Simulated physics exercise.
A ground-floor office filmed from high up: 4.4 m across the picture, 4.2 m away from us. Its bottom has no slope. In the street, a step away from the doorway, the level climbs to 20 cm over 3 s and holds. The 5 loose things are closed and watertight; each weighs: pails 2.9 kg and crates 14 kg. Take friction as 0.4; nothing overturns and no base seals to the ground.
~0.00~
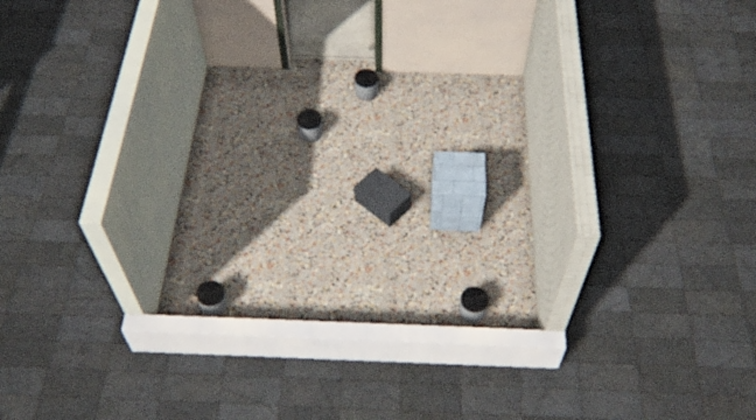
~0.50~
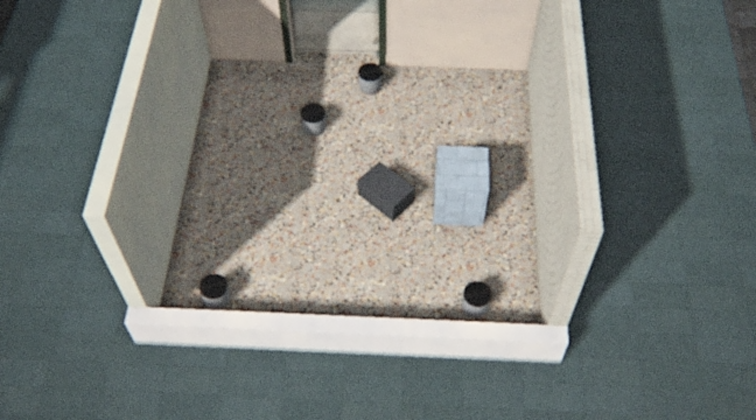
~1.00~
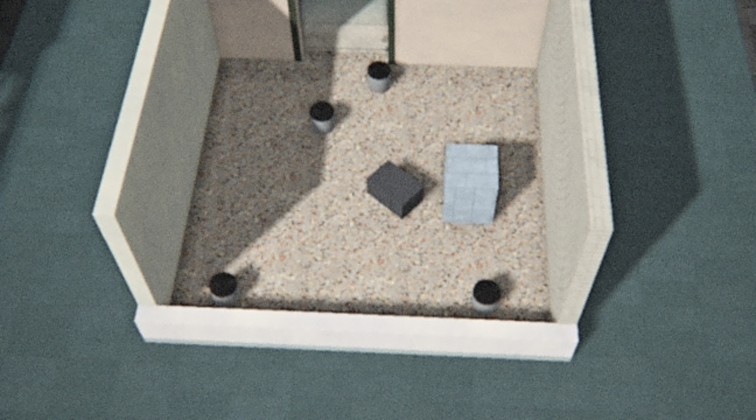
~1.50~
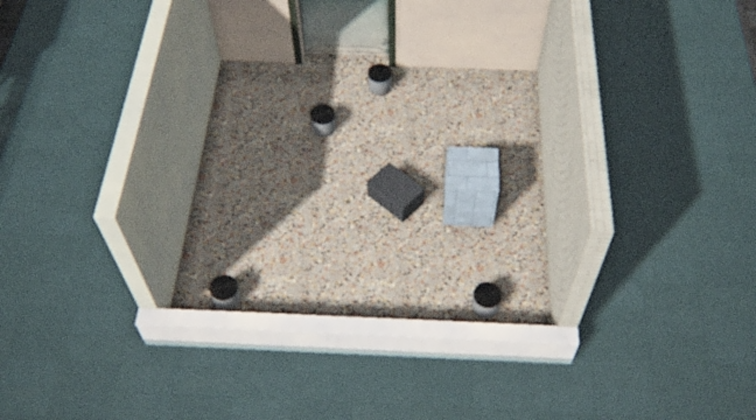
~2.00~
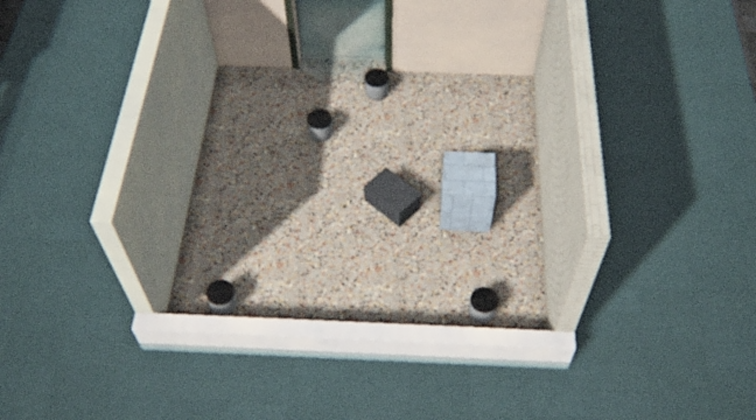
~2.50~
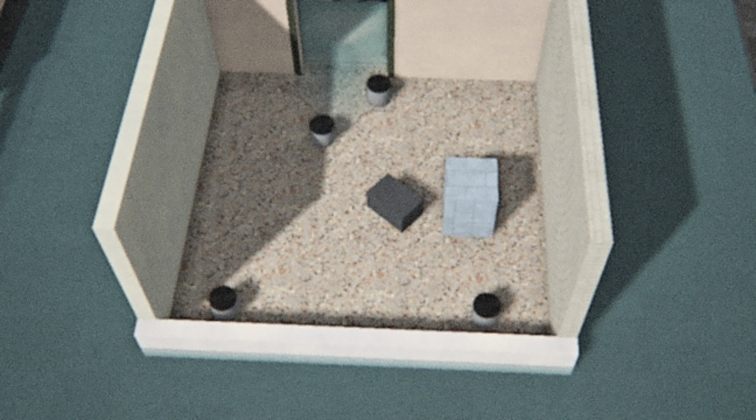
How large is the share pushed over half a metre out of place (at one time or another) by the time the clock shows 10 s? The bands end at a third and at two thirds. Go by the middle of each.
It is two thirds or above.
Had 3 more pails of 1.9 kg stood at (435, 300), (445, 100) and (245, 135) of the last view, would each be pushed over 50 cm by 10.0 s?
In turn: Over, under, more.
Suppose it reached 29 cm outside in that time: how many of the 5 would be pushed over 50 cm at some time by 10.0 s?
In that case 5 of them.
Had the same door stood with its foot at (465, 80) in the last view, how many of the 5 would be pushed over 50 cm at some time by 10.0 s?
In that case 3 of them.
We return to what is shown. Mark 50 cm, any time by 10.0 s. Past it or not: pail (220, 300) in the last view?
It is short of it.
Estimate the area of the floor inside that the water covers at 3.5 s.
Roughly 4.0 m2.
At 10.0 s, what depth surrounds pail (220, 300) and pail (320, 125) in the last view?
About 11 and 11 cm.
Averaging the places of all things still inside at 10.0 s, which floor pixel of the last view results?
At about (371, 270).
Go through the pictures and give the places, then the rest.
The first picture shows a pail at (475, 299), on the bottom; a pail at (366, 77), on the bottom; 0.0 m2 under water; 0 of 5 have shifted.
The second picture shows a pail at (477, 294), on the bottom; a pail at (370, 71) rests on the ground; water covers 0.0 m2; 0 of 5 have shifted.
The third picture shows a pail at (487, 292) rests on the ground; a pail at (379, 70), on the bottom; 0.0 m2 under water; 0 of 5 have shifted.
The fourth picture shows a pail at (487, 294) rests on the ground; a pail at (380, 72), on the bottom; water covers 0.0 m2; 0 of 5 have shifted.
The fifth picture shows a pail at (484, 299) rests on the ground; a pail at (377, 77), on the bottom; water covers 0.2 m2; 0 of 5 have shifted.
The sixth picture shows a pail at (487, 305), on the bottom; a pail at (379, 83) rests on the ground; 0.8 m2 under water; 0 of 5 have shifted.
After 3.5 s 1 of 5 are over 50 cm from their spots; 0 afloat.
After 4.5 s 2 of 5 are over 50 cm from their spots; 0 afloat.
After 7.0 s 3 of 5 are over 50 cm from their spots; 2 afloat.
After 10.0 s 4 of 5 are over 50 cm from their spots, and 4 have been at some point; 4 afloat.
